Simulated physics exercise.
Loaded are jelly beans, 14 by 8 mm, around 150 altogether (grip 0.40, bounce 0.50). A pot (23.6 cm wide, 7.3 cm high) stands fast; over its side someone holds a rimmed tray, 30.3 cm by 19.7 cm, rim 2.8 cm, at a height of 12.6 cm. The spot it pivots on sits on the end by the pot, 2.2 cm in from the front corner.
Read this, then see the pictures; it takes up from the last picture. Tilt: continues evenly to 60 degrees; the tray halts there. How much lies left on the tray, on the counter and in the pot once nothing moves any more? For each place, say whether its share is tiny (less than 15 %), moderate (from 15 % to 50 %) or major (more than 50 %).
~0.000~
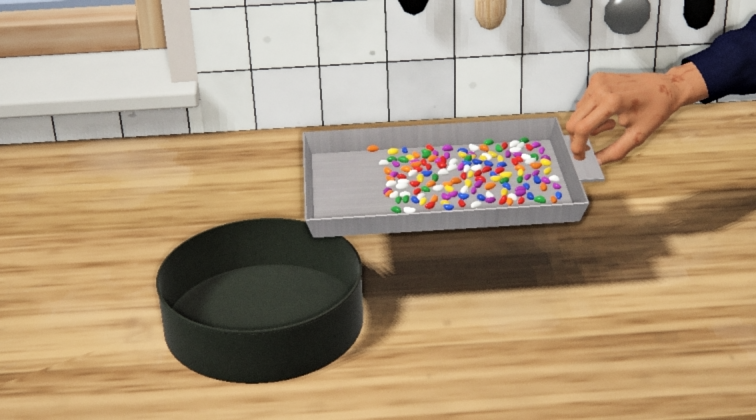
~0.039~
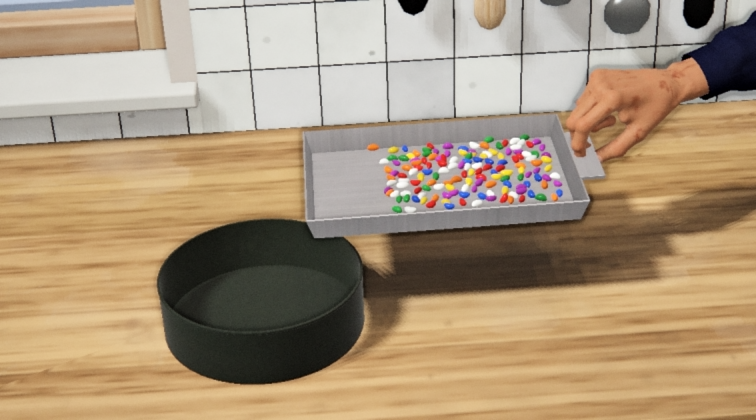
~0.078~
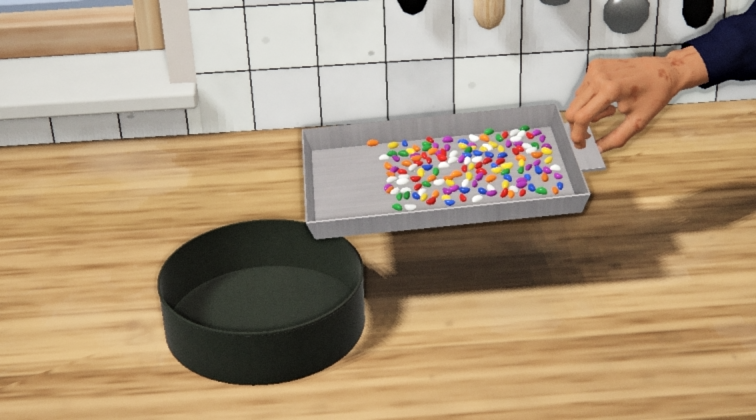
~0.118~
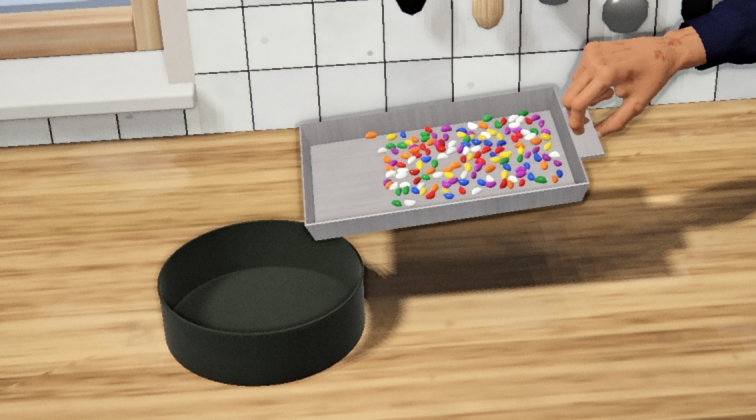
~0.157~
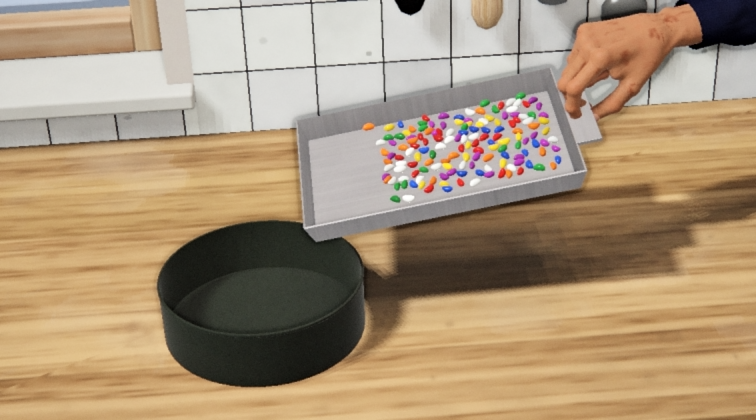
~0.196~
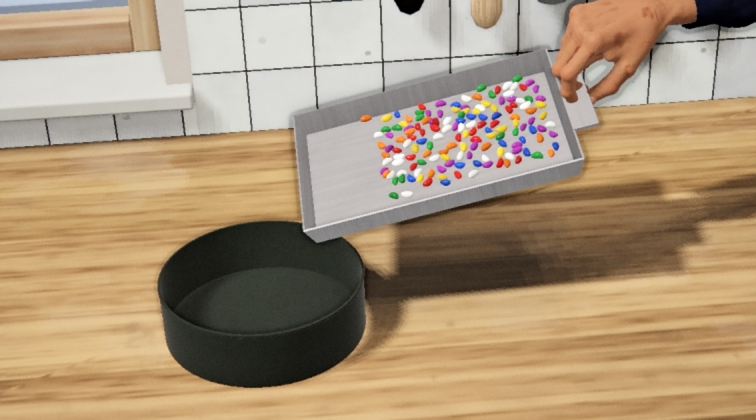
My prediction: Tray: Will likely hold a medium amount; counter: Will likely hold a small amount; pot: Will likely hold the majority.
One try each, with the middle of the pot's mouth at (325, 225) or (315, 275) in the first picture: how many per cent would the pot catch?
About 0 percent the first time and about 65 percent the second.
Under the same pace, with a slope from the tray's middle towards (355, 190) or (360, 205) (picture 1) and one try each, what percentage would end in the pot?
30 and 55 %.
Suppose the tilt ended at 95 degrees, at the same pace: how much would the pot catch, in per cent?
It would land at about 100 percent.
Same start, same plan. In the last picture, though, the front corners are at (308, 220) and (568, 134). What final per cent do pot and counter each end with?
Pot: 35, counter: 15.
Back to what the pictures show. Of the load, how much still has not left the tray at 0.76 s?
Load share: Around 55%.
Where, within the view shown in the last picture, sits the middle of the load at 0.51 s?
By then the middle of the load sits around (379, 144).
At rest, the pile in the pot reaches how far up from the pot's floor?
Some 1.0 cm up.
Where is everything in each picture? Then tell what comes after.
Tray tilt 0 degrees, front corners at (313, 216) and (580, 200); middle of the pieces at (471, 174); pot at (259, 271), in the first picture.
Tray tilt 1 degrees, front corners at (313, 217) and (581, 197); middle of the pieces at (472, 172), in the second picture.
Tray tilt 3 degrees, front corners at (313, 218) and (581, 191), lowest corner left front; middle of the pieces at (472, 166), in the third picture.
Tray tilt 7 degrees, front corners at (312, 220) and (580, 180), lowest corner left front; middle of the pieces at (471, 157), in the fourth picture.
Tray tilt 12 degrees, front corners at (311, 222) and (578, 168), lowest corner left front; middle of the pieces at (469, 145), in the fifth picture.
Tray tilt 17 degrees, front corners at (310, 225) and (575, 156), lowest corner left front; middle of the pieces at (466, 134); pot at (261, 274). The tray's pace is about 120 degrees a second, in the sixth picture.
Then, at 0.38 s, tilt 39 degrees; the tray holds 100 %, the pot 0 %.
After 0.51 s, tilt 55 degrees; the tray holds 100 %, the pot 0 %.
After 0.76 s, tilt 60 degrees; the tray holds 55 %, the pot 30 %.
By 1.7 s all is still; tray 35 %, counter 0 %, pot 65 %.
